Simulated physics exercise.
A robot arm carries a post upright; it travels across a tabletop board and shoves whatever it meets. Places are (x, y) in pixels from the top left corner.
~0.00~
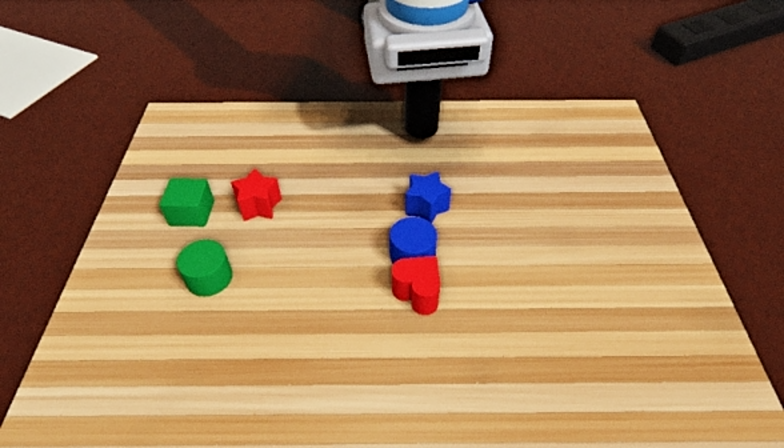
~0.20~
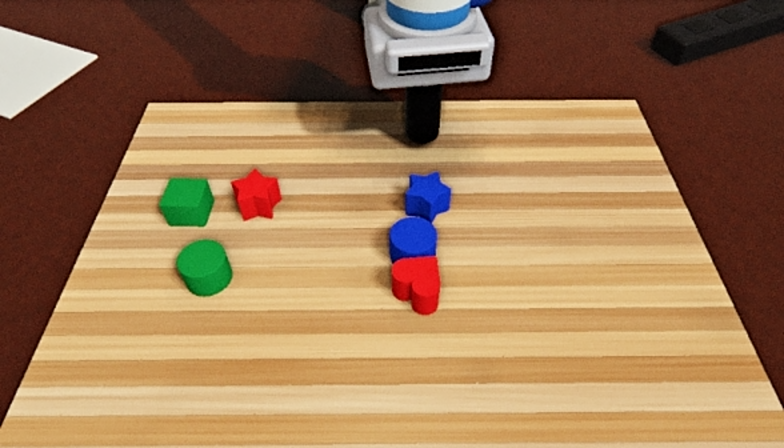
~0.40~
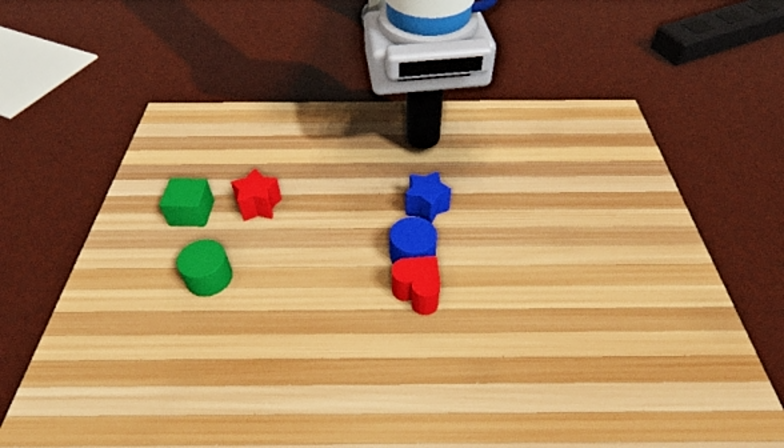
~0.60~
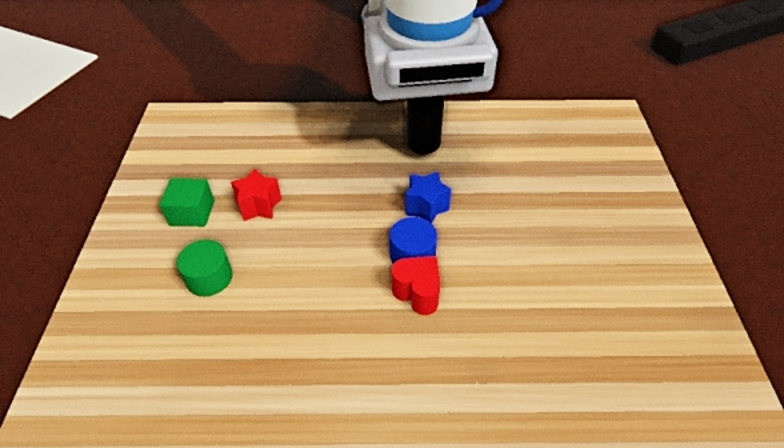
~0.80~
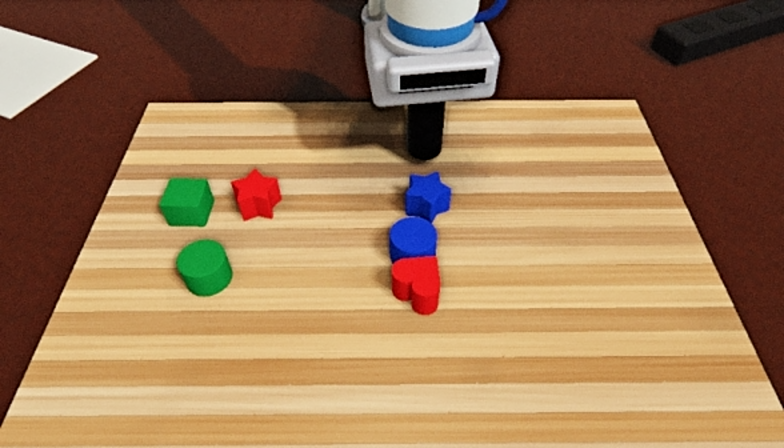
The video shows a robotic arm with a dark post moving slightly downward in view, toward the viewer, above a striped wooden board, while the green, red and blue blocks on the board stay still.
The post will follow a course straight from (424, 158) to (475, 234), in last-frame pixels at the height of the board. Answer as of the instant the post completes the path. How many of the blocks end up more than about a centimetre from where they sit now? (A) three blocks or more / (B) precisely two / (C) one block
Choice C: One block.
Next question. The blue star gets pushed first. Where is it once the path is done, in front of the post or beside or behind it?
The post has moved past the blue star by the time the path ends.
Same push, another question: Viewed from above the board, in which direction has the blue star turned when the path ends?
Answer: Clockwise.
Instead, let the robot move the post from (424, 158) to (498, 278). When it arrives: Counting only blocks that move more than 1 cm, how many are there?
Answer: One block.
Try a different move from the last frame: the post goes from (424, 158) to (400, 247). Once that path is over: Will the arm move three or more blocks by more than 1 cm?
Yes.
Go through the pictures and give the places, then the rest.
In the first frame, lower end of the post at (421, 129), tops of blocks, blue cylinder at (413, 234), blue star at (428, 186).
In the second frame, post at (422, 134), blocks as before.
In the third frame, post at (423, 139), blocks as before.
In the fourth frame, post at (423, 144), blocks as before.
In the fifth frame, post at (424, 150), blue cylinder at (413, 234), blue star at (428, 186).
The first path, step by step. One third of the way, post at (441, 174); nothing pushed yet.
Two thirds of the way, post at (458, 199); blue star at (429, 200), turned 65° clockwise.
At the end, post at (477, 226); blue cylinder not moved; blue star at (431, 203), turned 90° clockwise.
